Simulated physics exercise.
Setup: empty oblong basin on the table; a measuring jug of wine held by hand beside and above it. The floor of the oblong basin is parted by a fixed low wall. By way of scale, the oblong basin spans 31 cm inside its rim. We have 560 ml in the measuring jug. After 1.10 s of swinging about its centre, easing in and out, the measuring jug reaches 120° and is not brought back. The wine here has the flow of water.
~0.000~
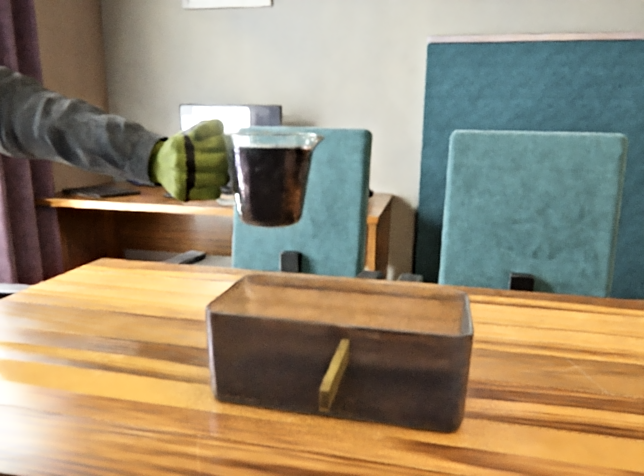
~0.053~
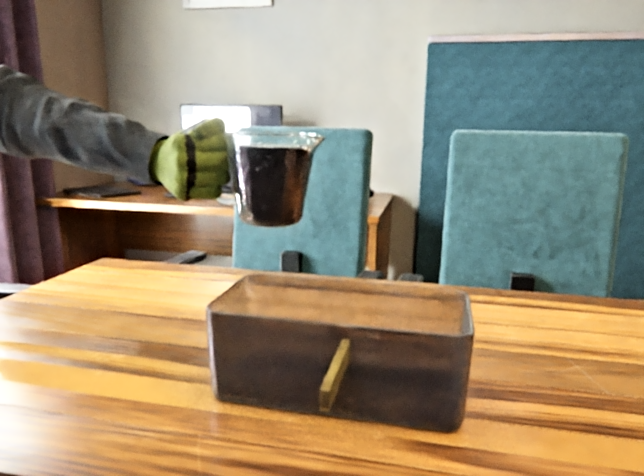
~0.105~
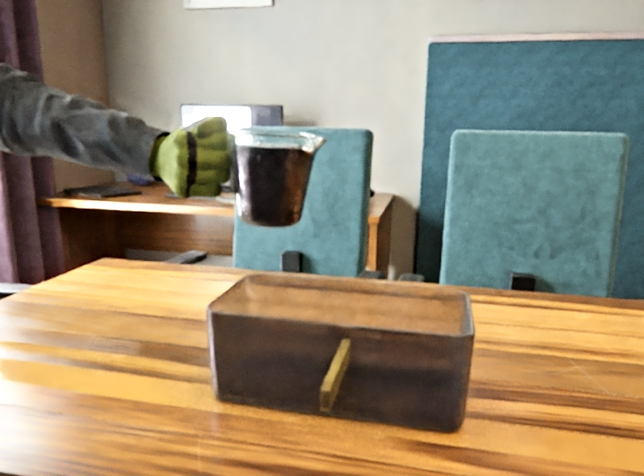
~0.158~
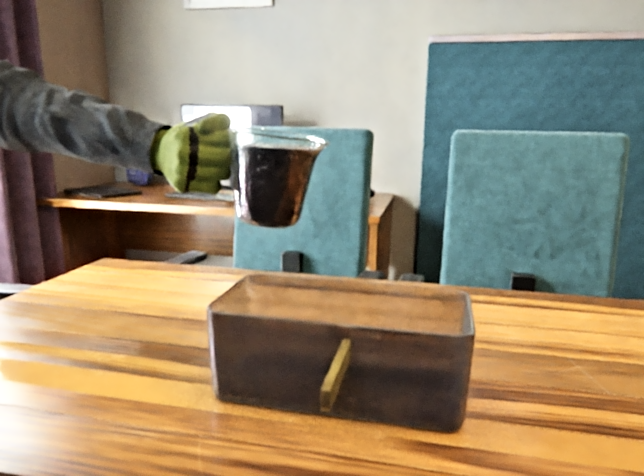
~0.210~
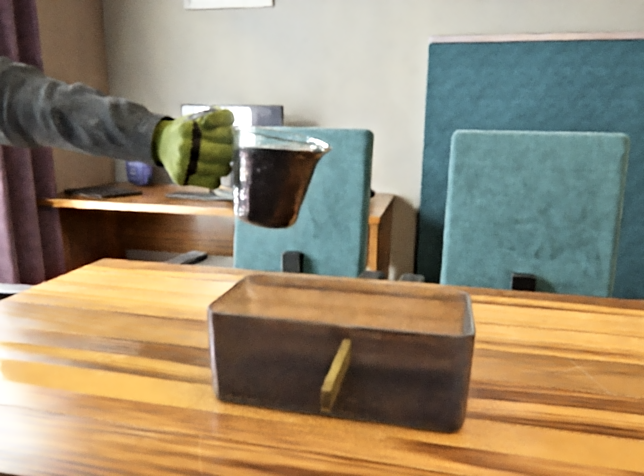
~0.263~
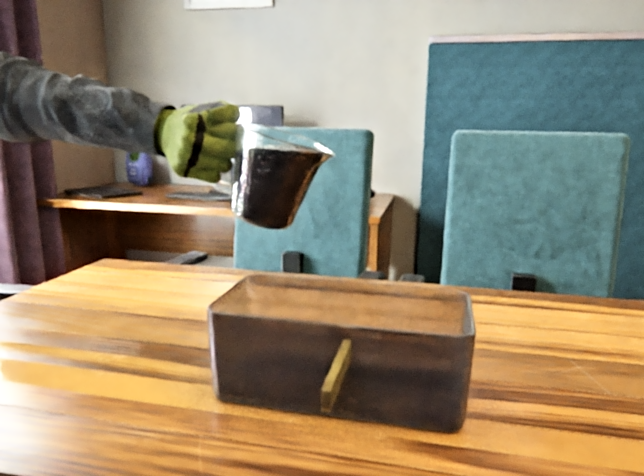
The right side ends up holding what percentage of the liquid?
About 83 in every hundred parts.
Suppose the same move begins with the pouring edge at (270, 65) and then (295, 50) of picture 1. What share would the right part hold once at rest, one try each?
Try 1: 50 %; try 2: 75 %.
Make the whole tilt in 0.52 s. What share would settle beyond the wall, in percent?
70 per cent.
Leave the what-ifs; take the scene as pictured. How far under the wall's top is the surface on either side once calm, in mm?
I'd say some 26 mm on the left and some 8 mm on the right.
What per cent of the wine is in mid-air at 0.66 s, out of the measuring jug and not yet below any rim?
Near 26 per cent of it all.
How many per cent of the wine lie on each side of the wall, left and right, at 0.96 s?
About 6 % left, 80 % right.
Then, 0.66 s in, the tilt is 79° and 59 per cent is still to pour, 0 is left of the wall and 14 right of it.
Then, 0.96 s in, the tilt is 115° and 4 per cent is still to pour, 6 is left of the wall and 80 right of it.
Then, 1.27 s in, the tilt is 120° and 0 per cent is still to pour, 13 is left of the wall and 86 right of it.
Then, 1.60 s in, the tilt is 120° and 0 per cent is still to pour, 16 is left of the wall and 83 right of it.
Finally, 16 per cent lies left of the wall, 83 right of it and 1 outside.
